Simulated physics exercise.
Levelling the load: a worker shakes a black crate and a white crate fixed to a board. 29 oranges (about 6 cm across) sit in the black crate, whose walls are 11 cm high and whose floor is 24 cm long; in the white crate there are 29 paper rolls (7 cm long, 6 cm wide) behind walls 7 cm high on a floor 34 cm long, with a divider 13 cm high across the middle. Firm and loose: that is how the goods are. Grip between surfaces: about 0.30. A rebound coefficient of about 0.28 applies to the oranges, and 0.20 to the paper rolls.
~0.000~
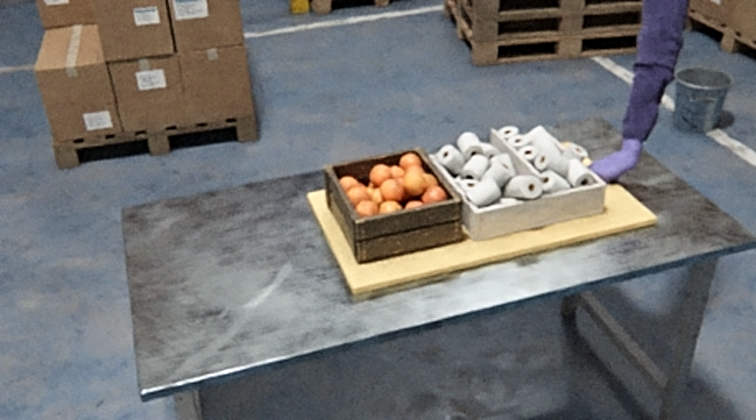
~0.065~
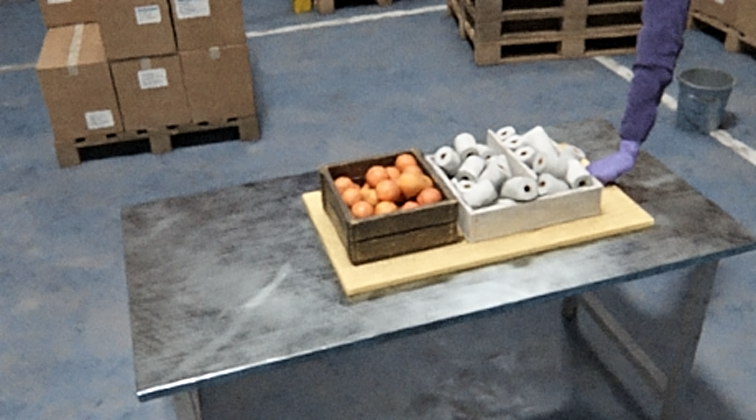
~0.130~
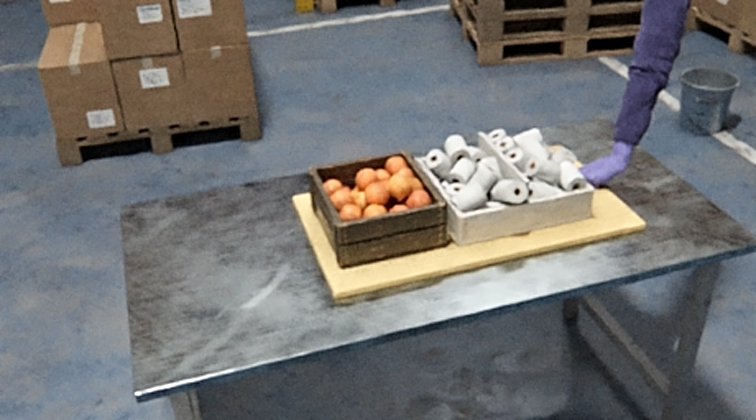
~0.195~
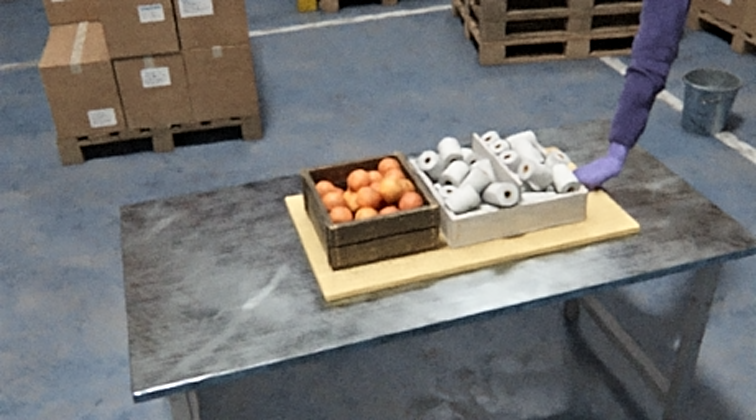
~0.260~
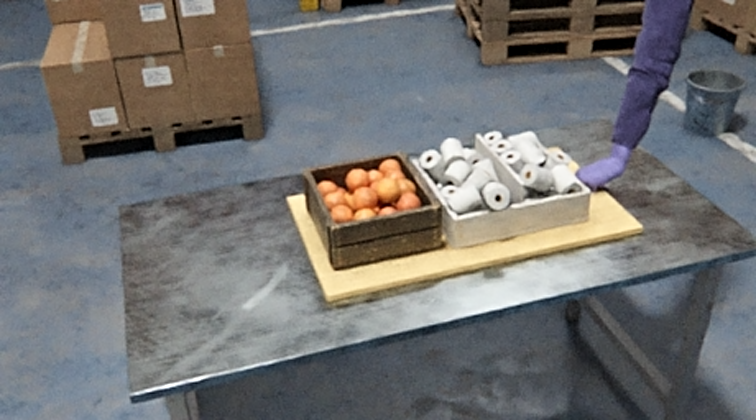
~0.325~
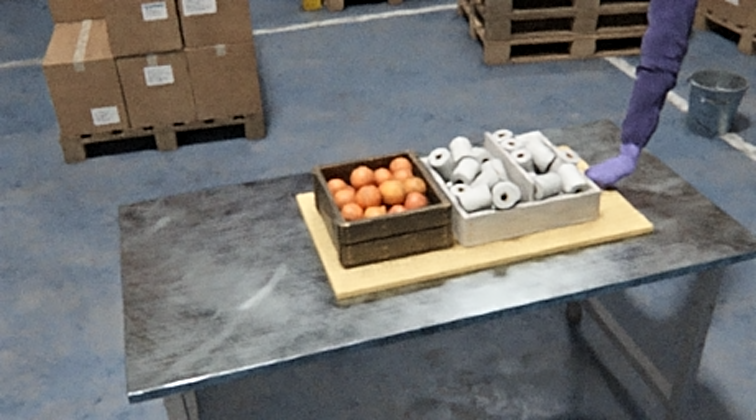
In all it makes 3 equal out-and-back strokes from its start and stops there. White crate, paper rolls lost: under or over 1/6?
I expect it to lose a smaller share than one sixth.
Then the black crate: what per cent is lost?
For the black crate, the loss is 0%.
After 0.56 s, the black crate has all 29 and the white crate has all 29.
After 0.85 s, the black crate has all 29 and the white crate has all 29.
After 1.26 s, the black crate has all 29 and the white crate has all 29.
Outcome (at 1.78 s), the black crate has all 29 and the white crate has all 29. Asked share, 0 of 29, 0 per cent.
